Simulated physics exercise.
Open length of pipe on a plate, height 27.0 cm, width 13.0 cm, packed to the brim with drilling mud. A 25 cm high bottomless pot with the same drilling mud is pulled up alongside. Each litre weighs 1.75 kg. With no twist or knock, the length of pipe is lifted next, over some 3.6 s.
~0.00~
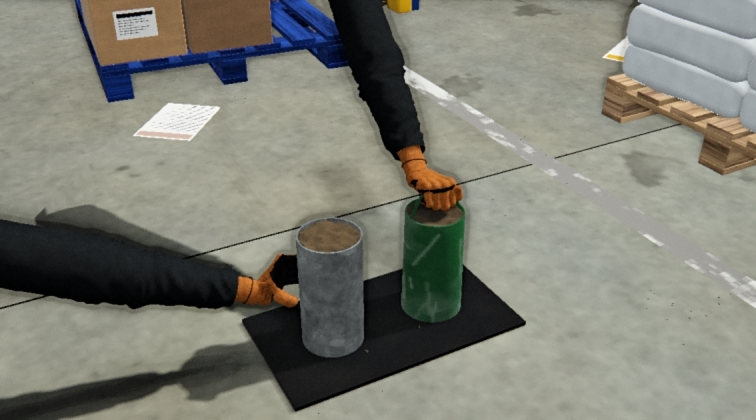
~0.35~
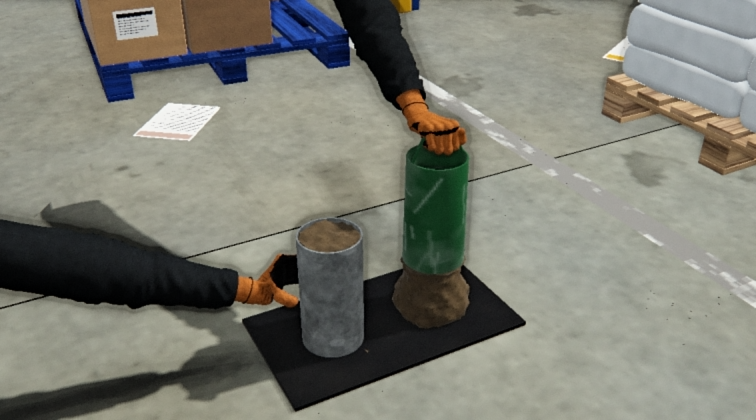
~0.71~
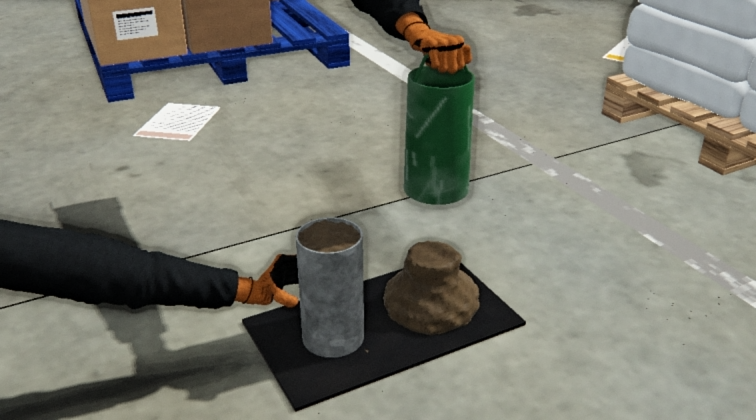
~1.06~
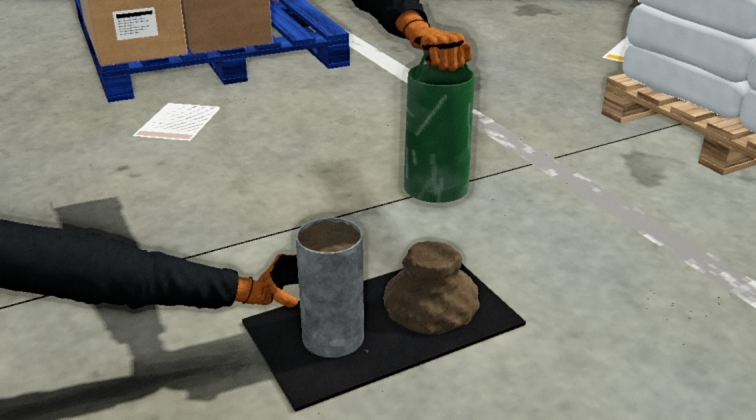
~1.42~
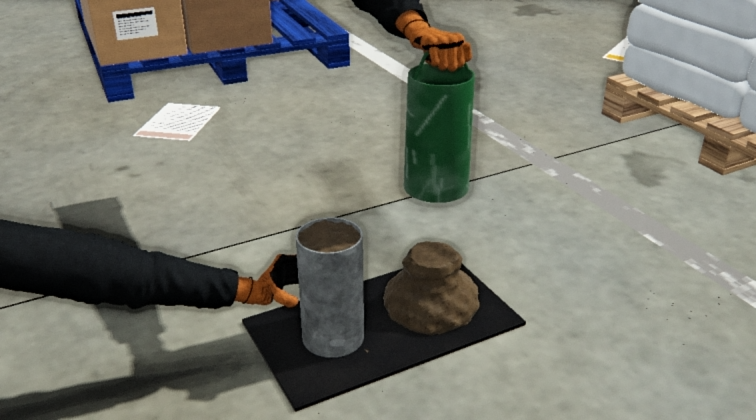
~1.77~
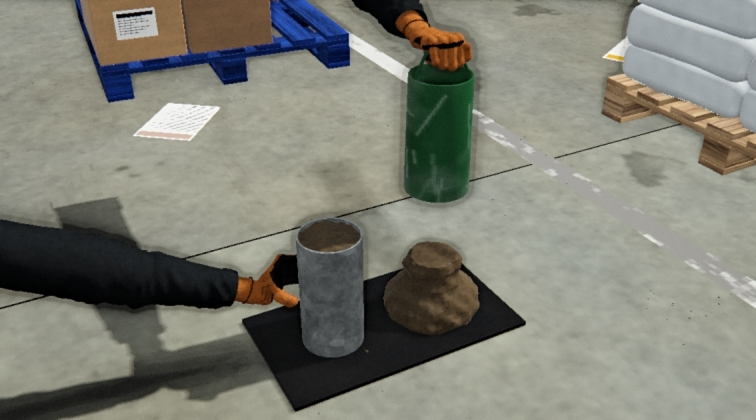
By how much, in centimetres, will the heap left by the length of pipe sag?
The heap sags by roughly 10 cm.
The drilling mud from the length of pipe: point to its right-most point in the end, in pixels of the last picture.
The pixel is about (383, 339).
After 2.7 s, the length of pipe is up 6.7 cm; the drilling mud has come down 2.3 cm to 25 cm and is 16 cm wide.
After 3.6 s, the length of pipe is up 17 cm; the drilling mud has come down 8.8 cm to 18 cm and is 22 cm wide.
After 4.5 s, the length of pipe is up 28 cm; the drilling mud has come down 9.8 cm to 17 cm and is 22 cm wide.
After 5.6 s, the length of pipe is clear; the drilling mud has come down 10 cm to 17 cm and is 22 cm wide.
After 6.0 s, at rest, the length of pipe is clear; the drilling mud has come down 10 cm to 17 cm and is 22 cm wide.
